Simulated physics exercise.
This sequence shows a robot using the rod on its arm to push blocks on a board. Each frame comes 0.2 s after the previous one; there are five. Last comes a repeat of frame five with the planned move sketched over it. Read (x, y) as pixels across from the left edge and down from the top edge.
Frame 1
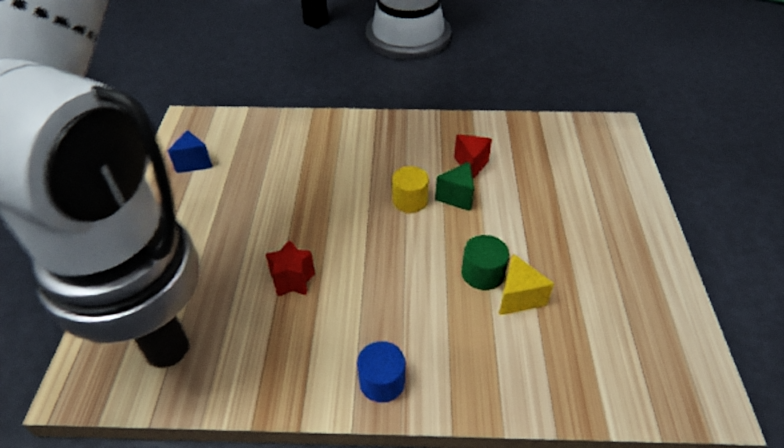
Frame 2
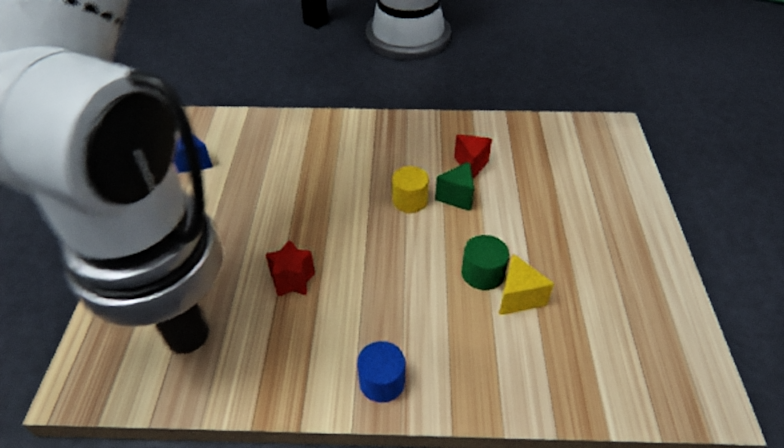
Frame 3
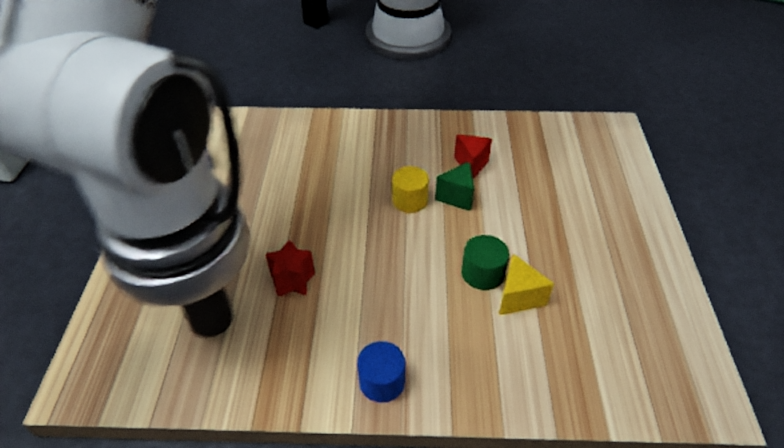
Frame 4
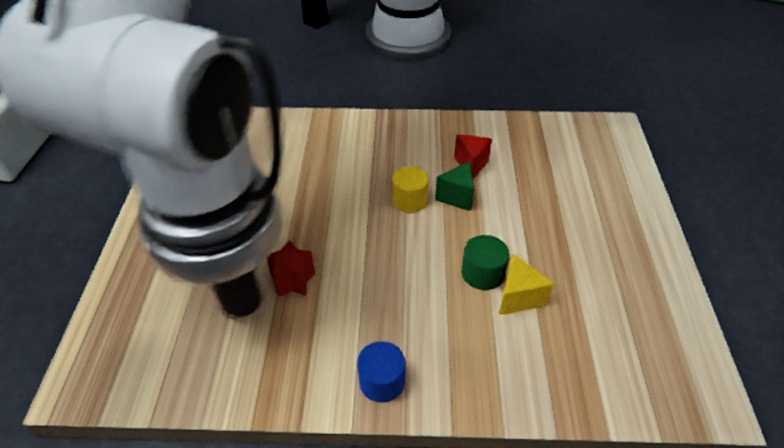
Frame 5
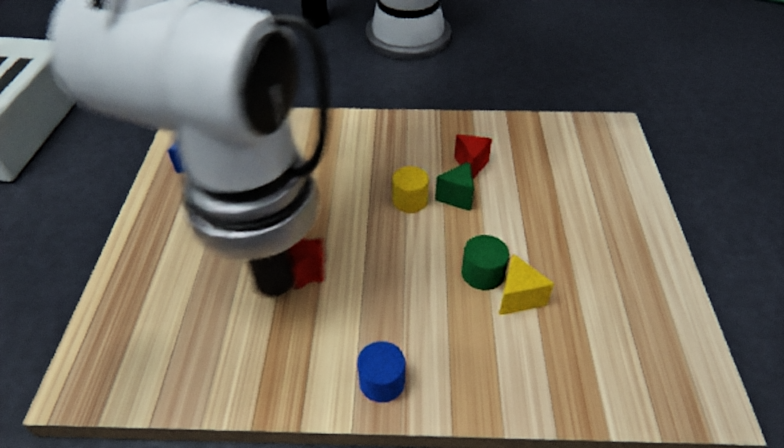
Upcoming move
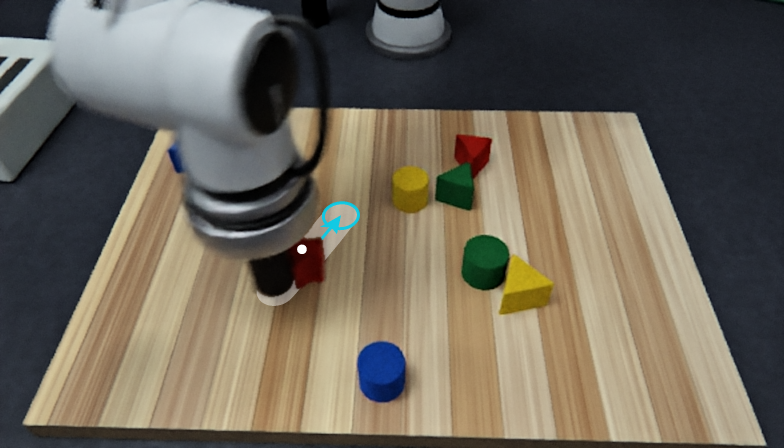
The robot arm moves right and slightly away, then nudges the red star block right.
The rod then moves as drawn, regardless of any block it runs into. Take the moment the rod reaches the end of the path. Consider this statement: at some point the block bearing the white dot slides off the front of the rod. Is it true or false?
That statement is accurate.
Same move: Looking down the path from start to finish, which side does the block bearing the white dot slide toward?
Shifted right.
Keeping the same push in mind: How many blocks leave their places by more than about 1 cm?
I'd put the number at one.
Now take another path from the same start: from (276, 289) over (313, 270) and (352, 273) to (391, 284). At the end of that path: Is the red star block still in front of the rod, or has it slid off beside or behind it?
It will get left beside or behind the rod.
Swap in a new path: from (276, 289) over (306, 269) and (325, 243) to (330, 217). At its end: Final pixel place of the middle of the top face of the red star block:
Its top centre is at about (361, 200).
Path on the board, from (276, 289) to (341, 215); the dot is on the red star block.
On the path given first. One third of the way, rod (299, 254); red star block (329, 228).
Two thirds of the way, rod (321, 230); red star block (353, 211), turned 25° clockwise.
At the end, rod (340, 207); red star block (368, 204), turned 65° clockwise; yellow round block in place.
